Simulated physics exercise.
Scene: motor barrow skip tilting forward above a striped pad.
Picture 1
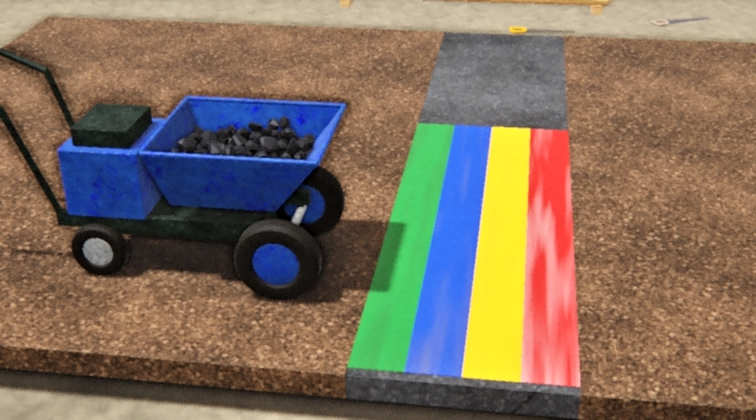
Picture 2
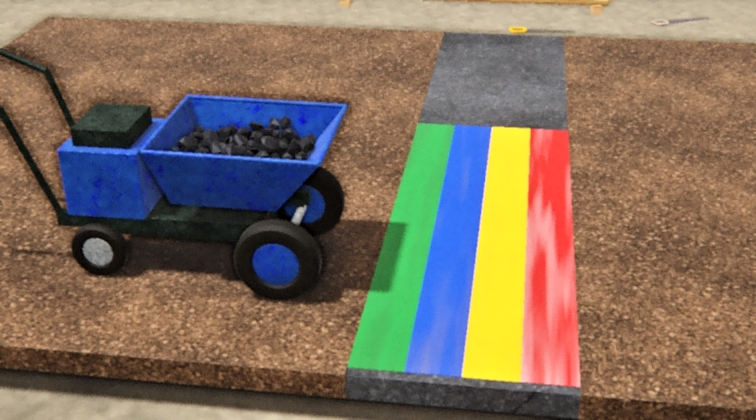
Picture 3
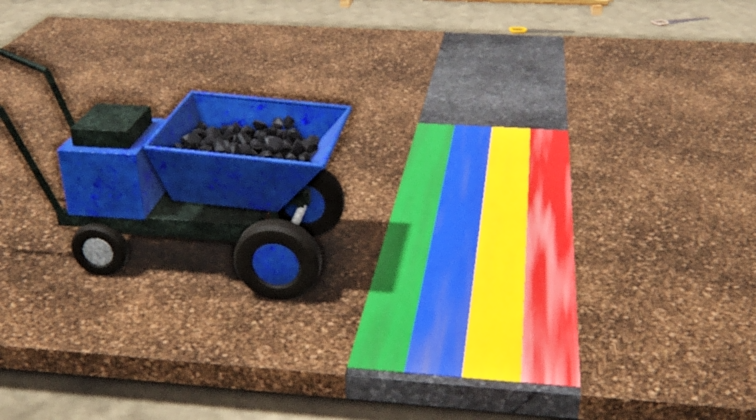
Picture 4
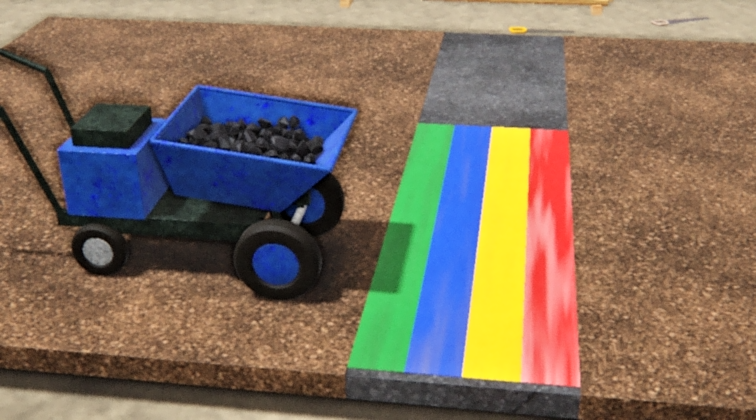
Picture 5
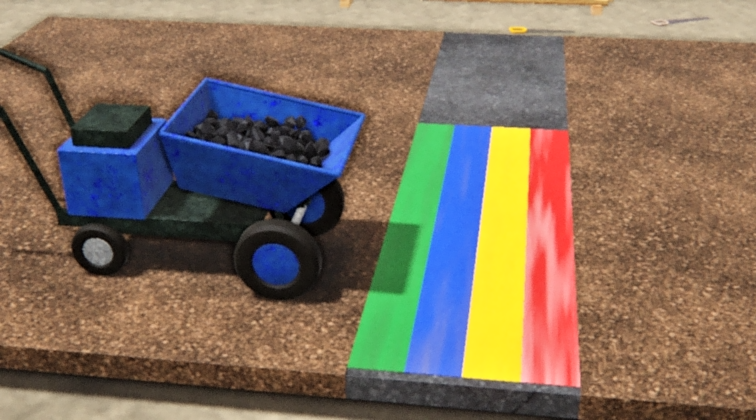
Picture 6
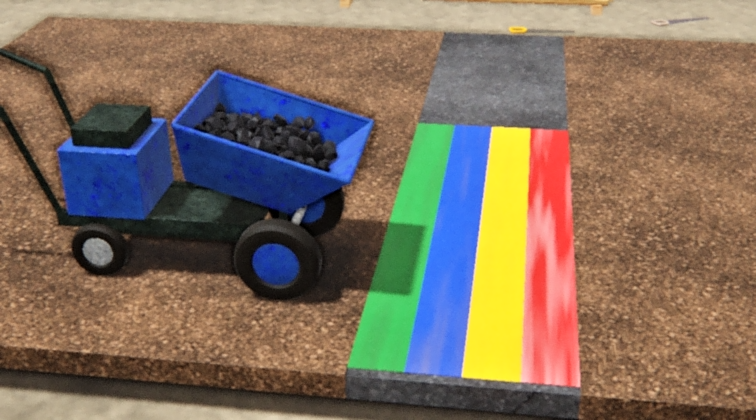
In this clip, a blue motor barrow loaded with dark lumps stands left of a pad striped green, blue, yellow and red; its skip starts level, then gradually tilts forward to the right while the wheels stay still.
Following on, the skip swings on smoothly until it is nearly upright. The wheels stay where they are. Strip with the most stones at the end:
Blue strip.
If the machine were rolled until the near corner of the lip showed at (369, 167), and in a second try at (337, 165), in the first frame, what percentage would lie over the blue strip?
Result: Try 1 = 20 %, try 2 = 40 %.
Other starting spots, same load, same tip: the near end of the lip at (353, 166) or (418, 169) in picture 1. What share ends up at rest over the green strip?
That comes to some 0 in a hundred for the first try and some 0 in a hundred for the second.
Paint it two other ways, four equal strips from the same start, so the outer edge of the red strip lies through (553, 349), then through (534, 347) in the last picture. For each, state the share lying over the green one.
I'd put it at some 10 % for the first and some 10 % for the second.
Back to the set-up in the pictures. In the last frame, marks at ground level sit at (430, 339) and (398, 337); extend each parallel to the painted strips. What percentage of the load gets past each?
I'd say some 60 in a hundred, and after that 80 in a hundred.
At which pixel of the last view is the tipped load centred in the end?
The centre ends up roughly at (460, 273).
Just after the last frame, skip tipped steeply; every one in the skip.
A moment on, skip tipped right over; the larger part in the skip; about a tenth over the green strip; roughly a quarter over the blue strip.
Further on, skip tipped right over; roughly a quarter in the skip; about a tenth over the green strip; roughly a third over the blue strip; roughly a quarter over the yellow strip; about a tenth over the red strip; just a few off the paint.
When it is over, skip tipped right over; about a tenth in the skip; about a tenth over the green strip; roughly a third over the blue strip; roughly a quarter over the yellow strip; about a tenth over the red strip; just a few off the paint.
